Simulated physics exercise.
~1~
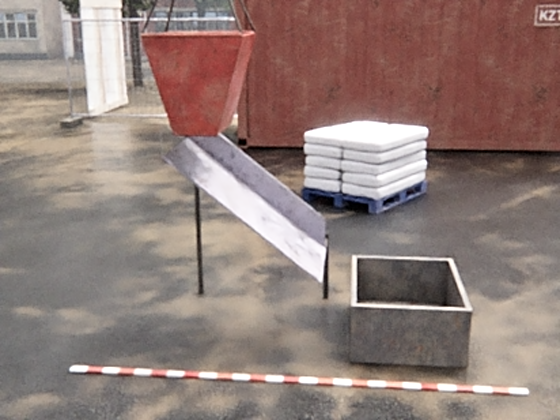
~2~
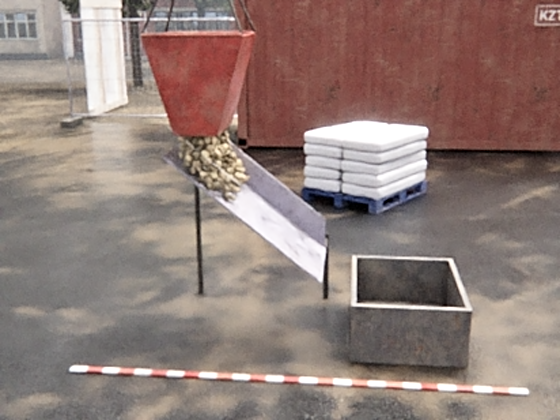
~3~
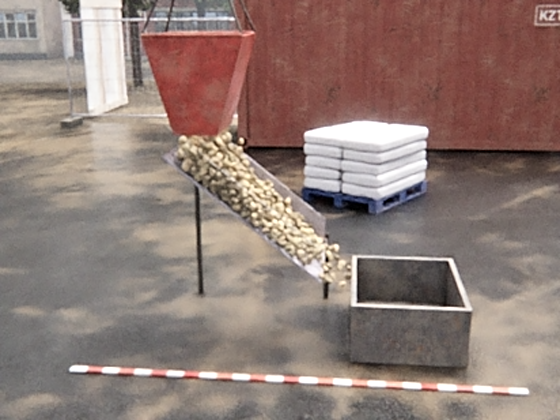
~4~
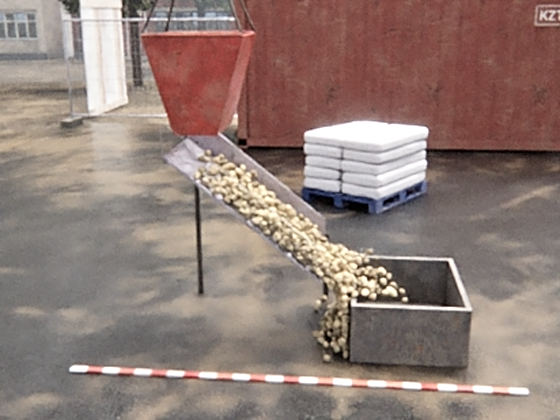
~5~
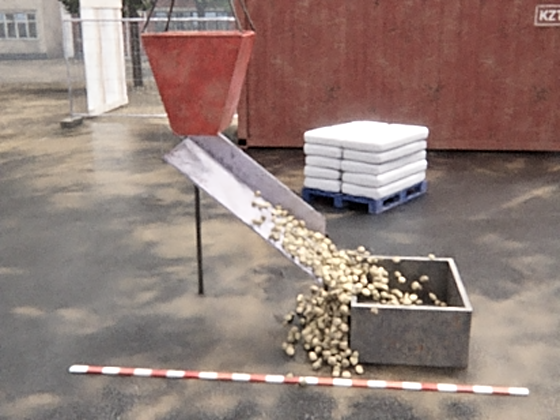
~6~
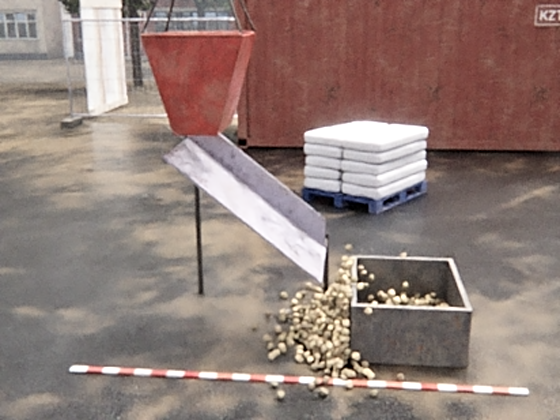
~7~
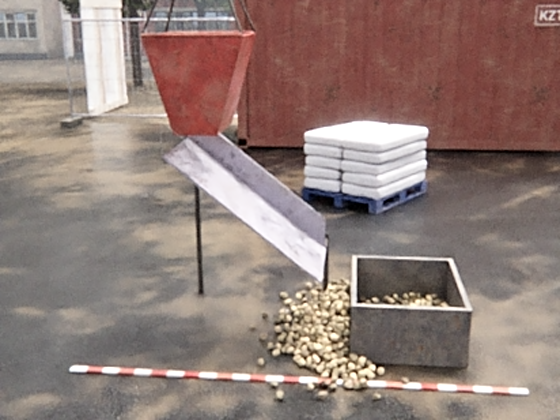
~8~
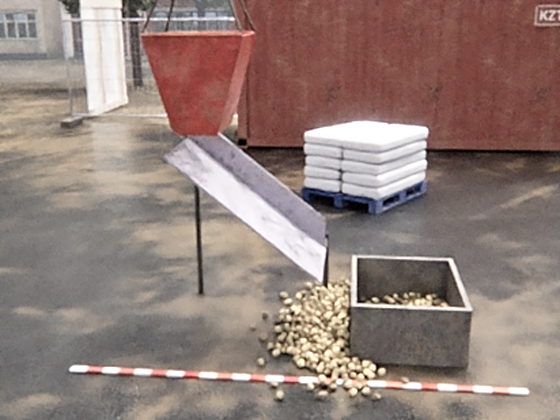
At first, a red skip hangs above a tilted steel slide, with an open grey bin at its lower right and a red and white striped pole lying on the wet ground in front. Pale, tan stones then pour out of the bottom of the skip and slide down the steel to the right. Reaching the lower end, they spill over the bin's left edge, some dropping inside while many tumble down outside it. The slide empties as the last stones run off. At the end, most lie in a still heap left of the bin, with a smaller share inside.
